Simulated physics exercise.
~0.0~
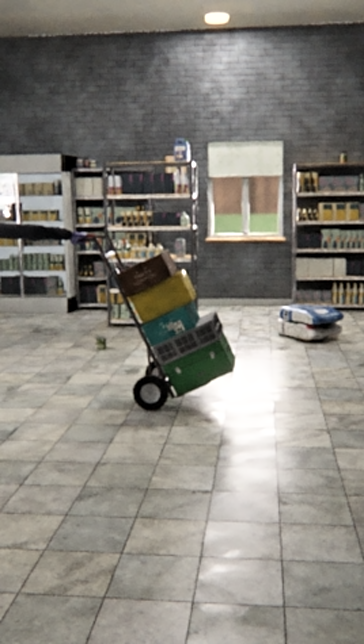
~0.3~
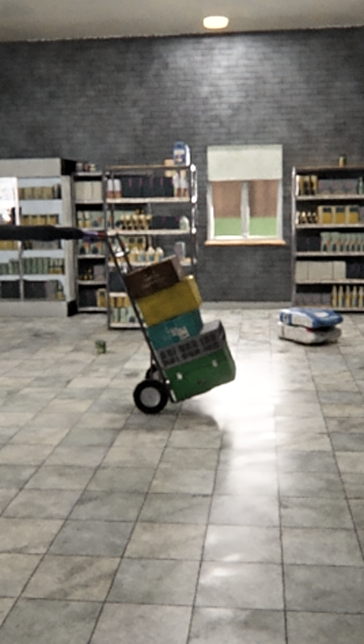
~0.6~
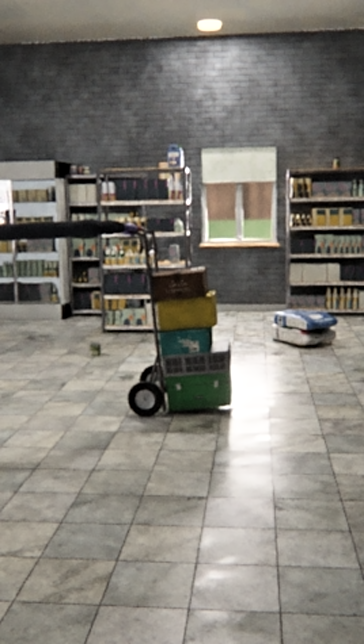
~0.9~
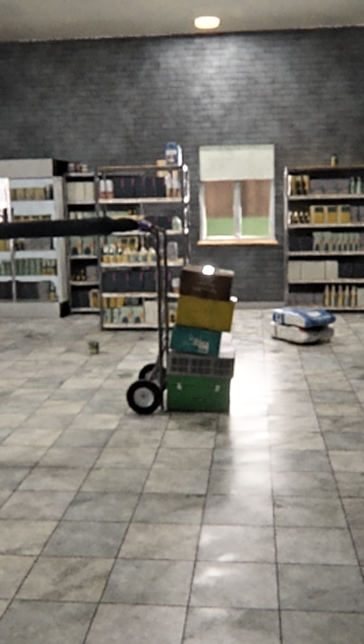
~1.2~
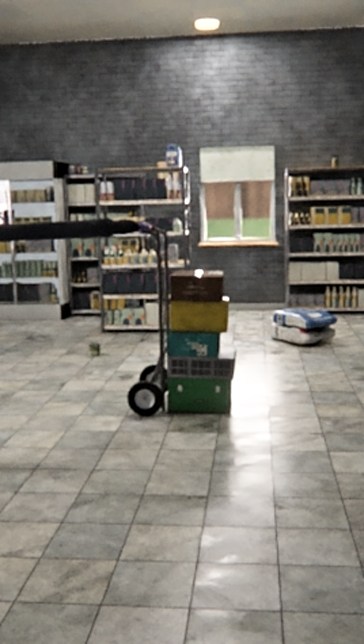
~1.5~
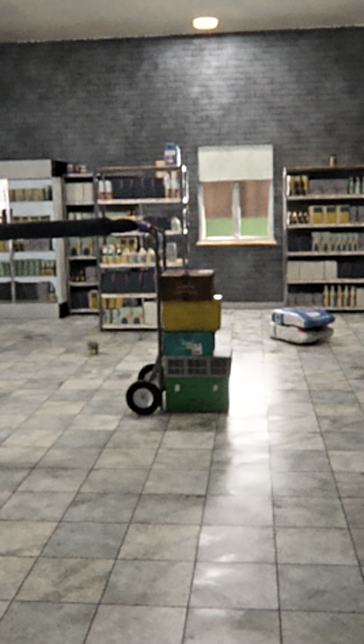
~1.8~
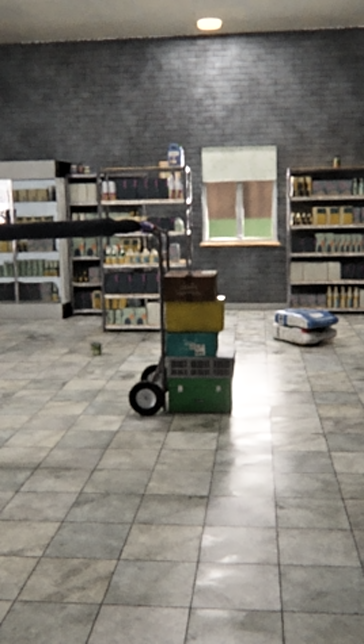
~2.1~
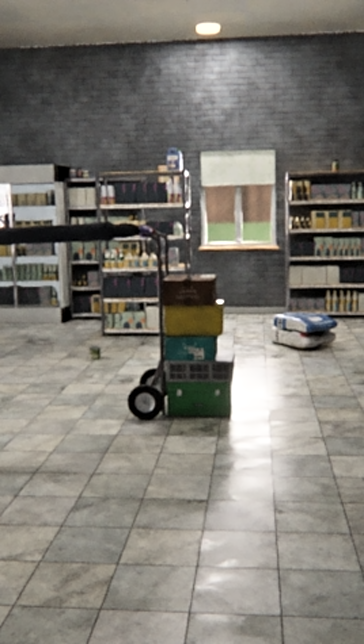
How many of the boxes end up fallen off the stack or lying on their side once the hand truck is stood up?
None of them do. The boxes rock as the truck comes upright, then settle still stacked on it.
